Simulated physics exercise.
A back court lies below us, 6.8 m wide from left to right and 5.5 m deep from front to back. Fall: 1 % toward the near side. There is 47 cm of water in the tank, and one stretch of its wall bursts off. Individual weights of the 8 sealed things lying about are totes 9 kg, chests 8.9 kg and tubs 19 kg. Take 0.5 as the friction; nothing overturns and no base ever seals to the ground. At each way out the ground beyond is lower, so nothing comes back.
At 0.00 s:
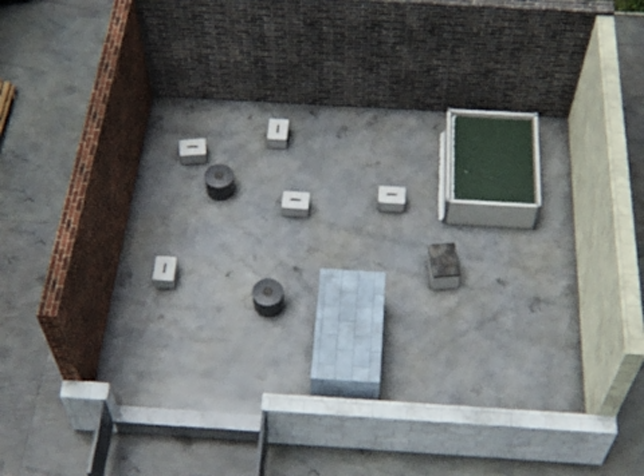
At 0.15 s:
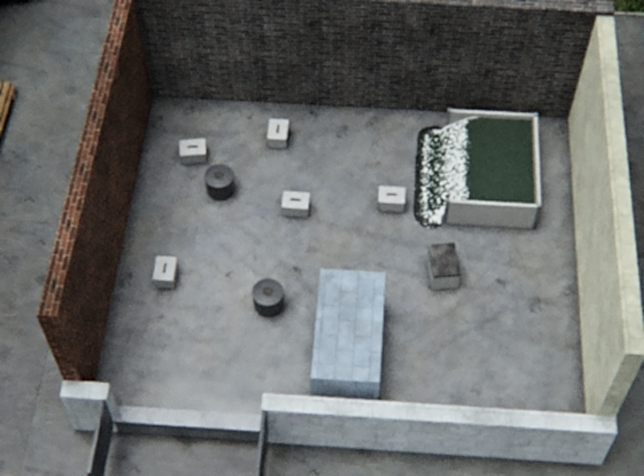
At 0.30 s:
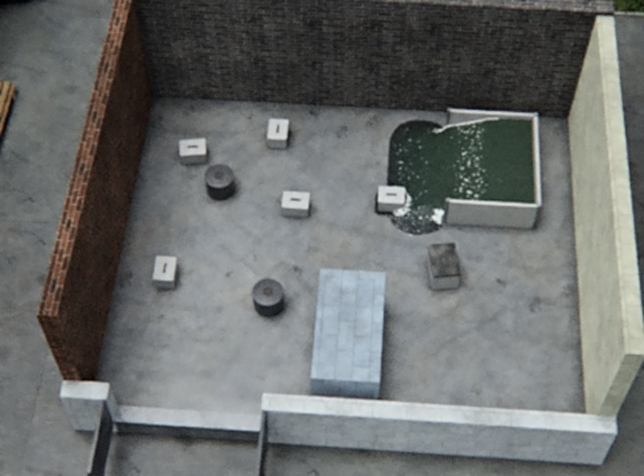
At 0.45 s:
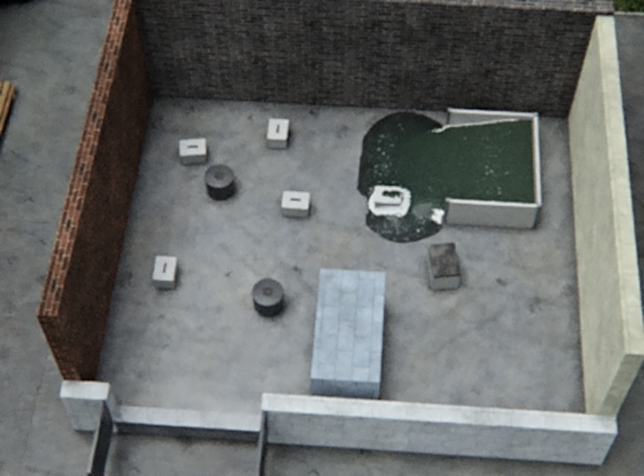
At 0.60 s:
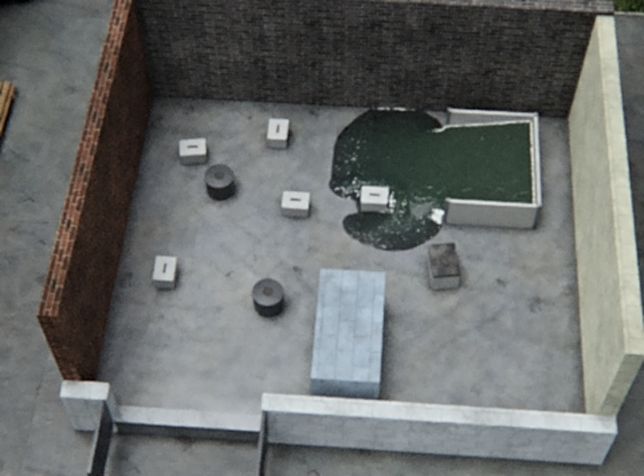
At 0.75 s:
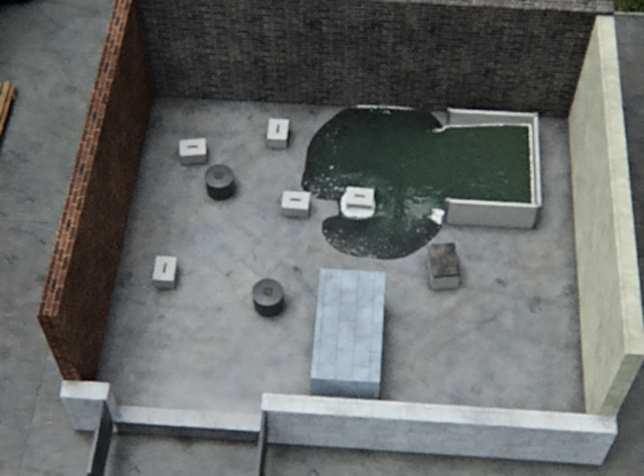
To begin with, dark green water sits in a walled tank at the upper right of a court dotted with pale boxes and dark round tubs. The tank's left side bursts, water spreads leftward across the floor, and the nearest pale box slides a short way left while the others stay put.
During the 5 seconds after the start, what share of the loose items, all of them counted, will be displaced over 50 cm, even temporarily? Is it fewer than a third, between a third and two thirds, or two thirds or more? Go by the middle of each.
It is two thirds or beyond.
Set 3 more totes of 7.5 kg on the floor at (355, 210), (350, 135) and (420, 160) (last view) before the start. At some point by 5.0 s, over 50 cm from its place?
Each in turn ends up beyond the limit, beyond the limit, beyond the limit.
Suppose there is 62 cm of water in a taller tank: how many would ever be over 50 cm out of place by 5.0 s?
The answer would then be 6.
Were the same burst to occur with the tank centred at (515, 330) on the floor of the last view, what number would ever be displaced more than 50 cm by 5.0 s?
That would give 2.
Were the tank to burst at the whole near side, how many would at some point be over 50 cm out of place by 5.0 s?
Count: 1.
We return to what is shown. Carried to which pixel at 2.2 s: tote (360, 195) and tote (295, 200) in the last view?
Estimated pixels: (265, 237) and (238, 222).
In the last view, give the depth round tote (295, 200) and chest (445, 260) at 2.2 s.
Depth approx. 5 cm / 0 cm.
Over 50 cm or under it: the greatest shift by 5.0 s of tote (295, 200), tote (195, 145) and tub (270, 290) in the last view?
Well, in that order it's topping it, topping it, not reaching it.
After 1.1 s 1 of 8 are over 50 cm from their spots; 0 afloat.
After 2.2 s 4 of 8 are over 50 cm from their spots; 0 afloat.
After 3.5 s 5 of 8 are over 50 cm from their spots; 2 afloat.
After 5.0 s 6 of 8 are over 50 cm from their spots, and 6 have been at some point; 2 afloat.
